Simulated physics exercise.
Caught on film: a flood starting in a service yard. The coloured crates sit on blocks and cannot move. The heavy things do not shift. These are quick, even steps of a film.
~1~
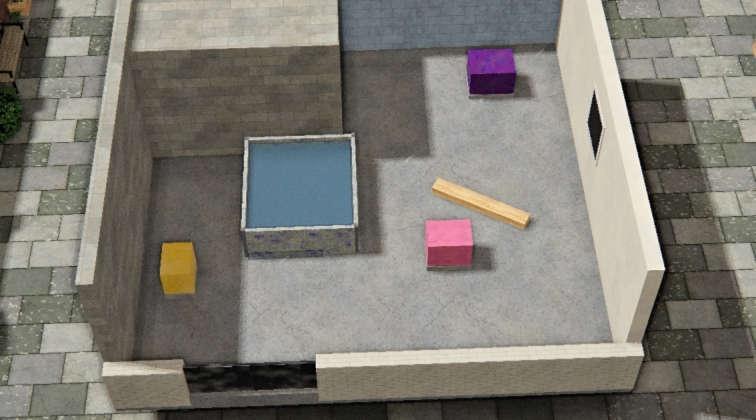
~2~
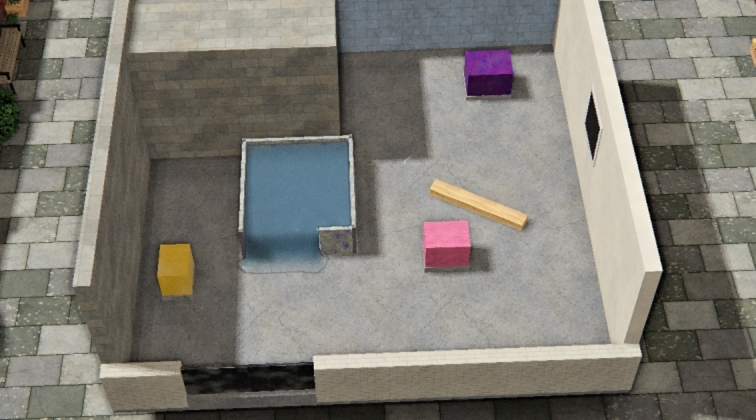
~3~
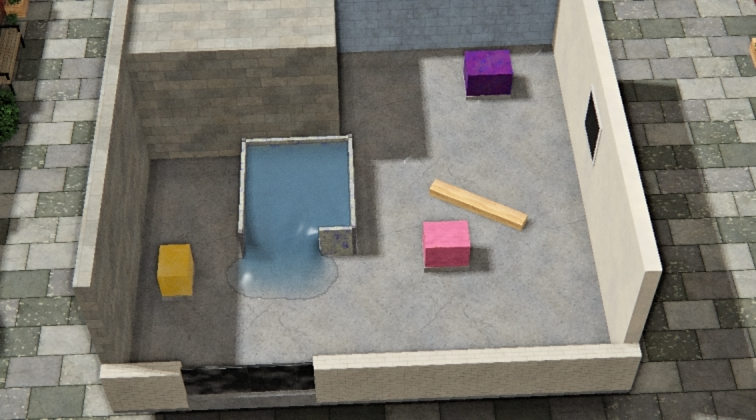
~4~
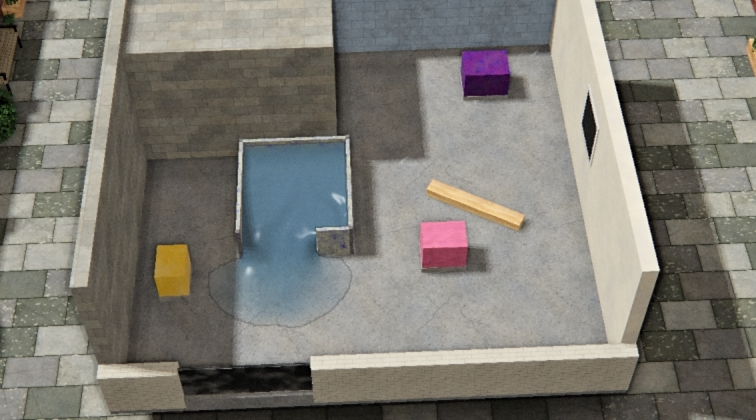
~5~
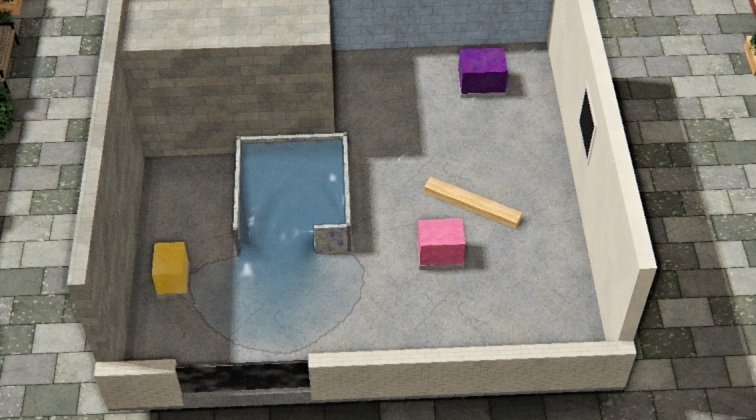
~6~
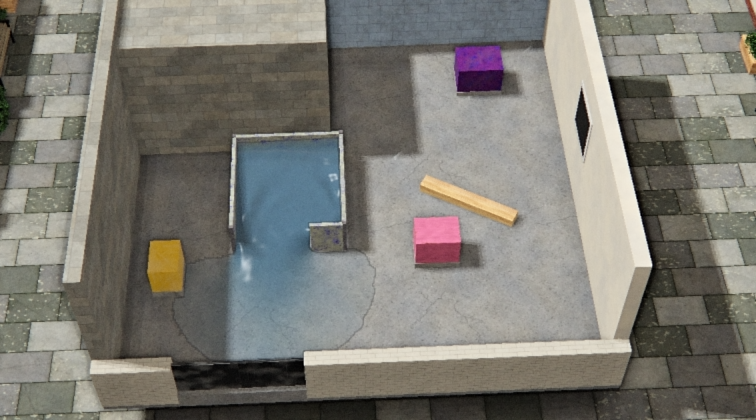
Water poured out through a gap in the front of a square open tank and spread in a widening pool across the gray yard floor, while the yellow, pink and purple blocks stayed still.
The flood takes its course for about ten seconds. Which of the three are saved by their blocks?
One by one: The yellow crate is wetted; the purple crate escapes dry; the pink crate escapes dry.
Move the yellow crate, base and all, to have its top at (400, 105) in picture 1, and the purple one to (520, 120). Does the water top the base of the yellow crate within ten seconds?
Yellow keeps dry.
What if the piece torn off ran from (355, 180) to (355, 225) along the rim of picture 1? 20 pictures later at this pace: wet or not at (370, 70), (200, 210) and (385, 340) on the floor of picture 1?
In that order: Free of water, no water, covered.
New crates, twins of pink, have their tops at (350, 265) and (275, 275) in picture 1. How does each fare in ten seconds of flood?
In turn: Gets wet, ends up wet.
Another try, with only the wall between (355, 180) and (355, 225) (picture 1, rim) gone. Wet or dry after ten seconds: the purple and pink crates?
Then: The purple crate is safe; the pink crate is wetted.
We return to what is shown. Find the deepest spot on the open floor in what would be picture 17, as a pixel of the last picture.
Around (118, 385).
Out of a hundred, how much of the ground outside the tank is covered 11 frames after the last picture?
Near 25 in a hundred.
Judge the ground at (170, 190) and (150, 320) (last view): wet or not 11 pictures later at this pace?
As listed: Not flooded, flooded.
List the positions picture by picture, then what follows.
The first frame shows the open tank at (300, 184) is whole and still.
In the second frame, water pours out at (283, 245) and has run to (244, 265).
In the third frame, the front is at (322, 288), out from the gap at (283, 248).
In the fourth frame, water pours out at (280, 249) and has run to (294, 323).
In the fifth frame, the front is at (296, 346), out from the gap at (278, 246).
In the sixth frame, the front is at a hidden place, out from the gap at (274, 244).
A moment on, water covers 20 % of the floor; the yellow crate water round its plinth, the purple crate not reached, the pink crate not reached.
Next, water covers 25 % of the floor; the yellow crate water round its plinth, the purple crate not reached, the pink crate water round its plinth.
Then, water covers 45 % of the floor; the yellow crate water round its plinth, the purple crate not reached, the pink crate water round its plinth.
Later, water covers 65 % of the floor; the yellow crate water round its plinth, the purple crate not reached, the pink crate water round its plinth.
In the end, water covers 90 % of the floor; the yellow crate was topped, the purple crate stayed above the water, the pink crate stayed above the water.
